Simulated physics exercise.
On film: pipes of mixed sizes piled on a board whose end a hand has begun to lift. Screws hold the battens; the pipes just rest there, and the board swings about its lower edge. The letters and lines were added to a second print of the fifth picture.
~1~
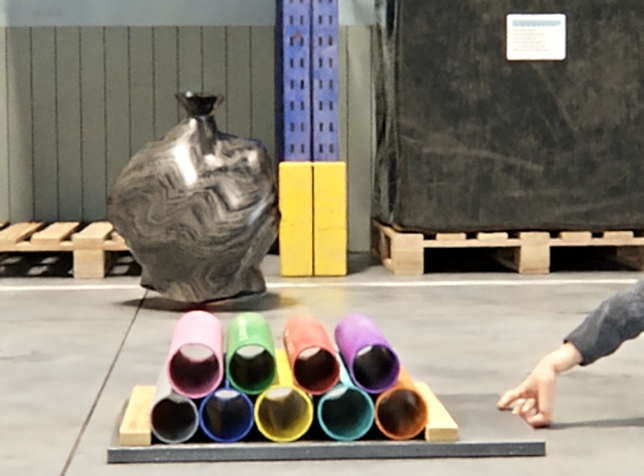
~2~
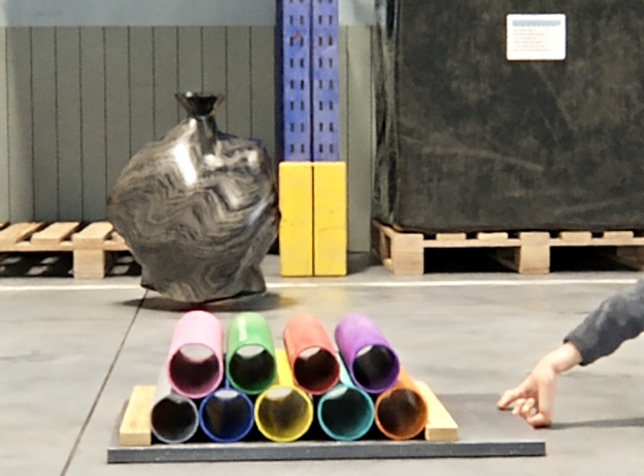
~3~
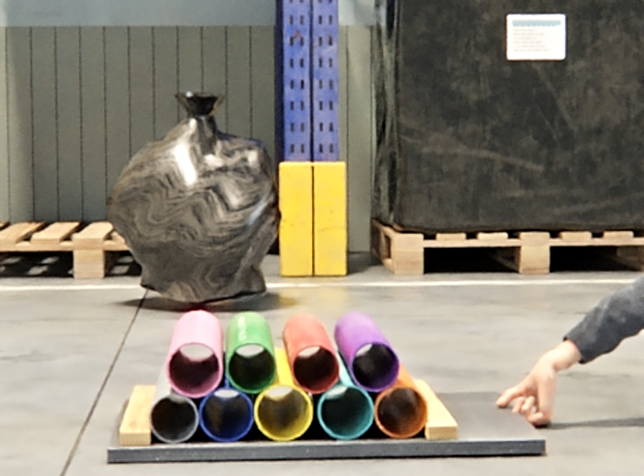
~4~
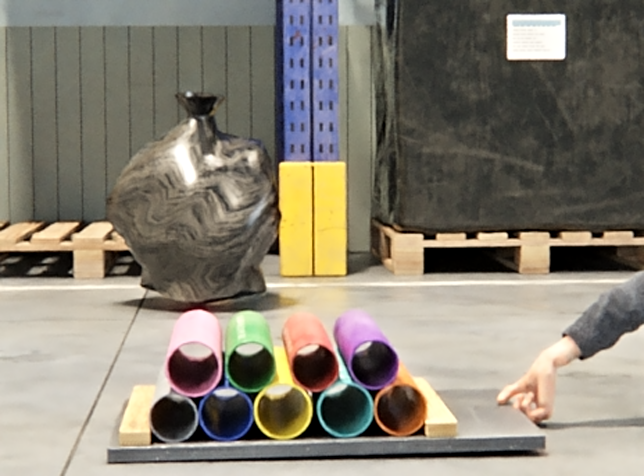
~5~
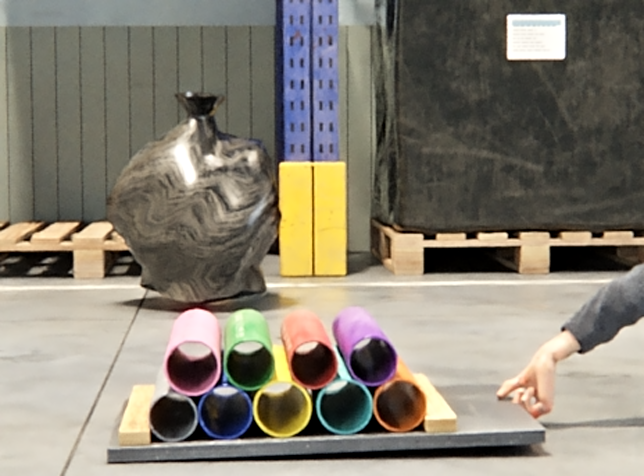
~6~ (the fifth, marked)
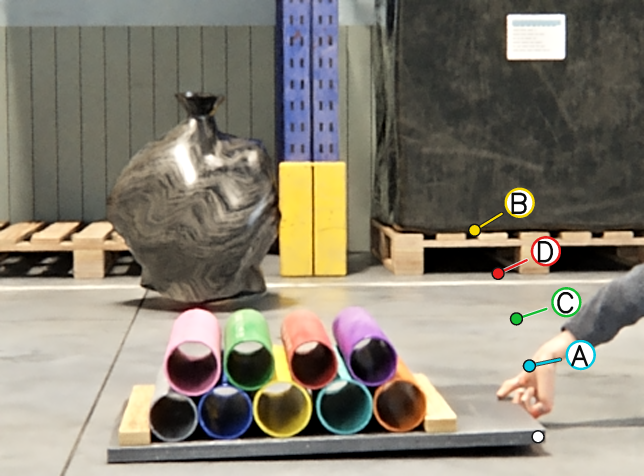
A hand at the right took hold of the end of a grey board and raised it slightly, tilting the stacked colourful pipes a little to the left while they stayed piled between two wooden battens.
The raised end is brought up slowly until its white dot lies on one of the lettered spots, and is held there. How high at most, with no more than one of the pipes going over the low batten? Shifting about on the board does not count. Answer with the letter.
The answer is mark D.
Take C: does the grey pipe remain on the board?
Yes, with C.
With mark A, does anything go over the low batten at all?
No, at A.
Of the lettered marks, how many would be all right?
Three of them.
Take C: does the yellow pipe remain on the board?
Yes, with C.
On the copy, A at (529, 366); B at (475, 230); C at (517, 319); D at (498, 273); the white dot at (538, 437).
On D. First, board at 15°.
Then, board at 24°.
Finally, board at 24°, one over the low batten (pink).
By contrast, A none over the low batten; B two over the low batten (green, pink); C none over the low batten.
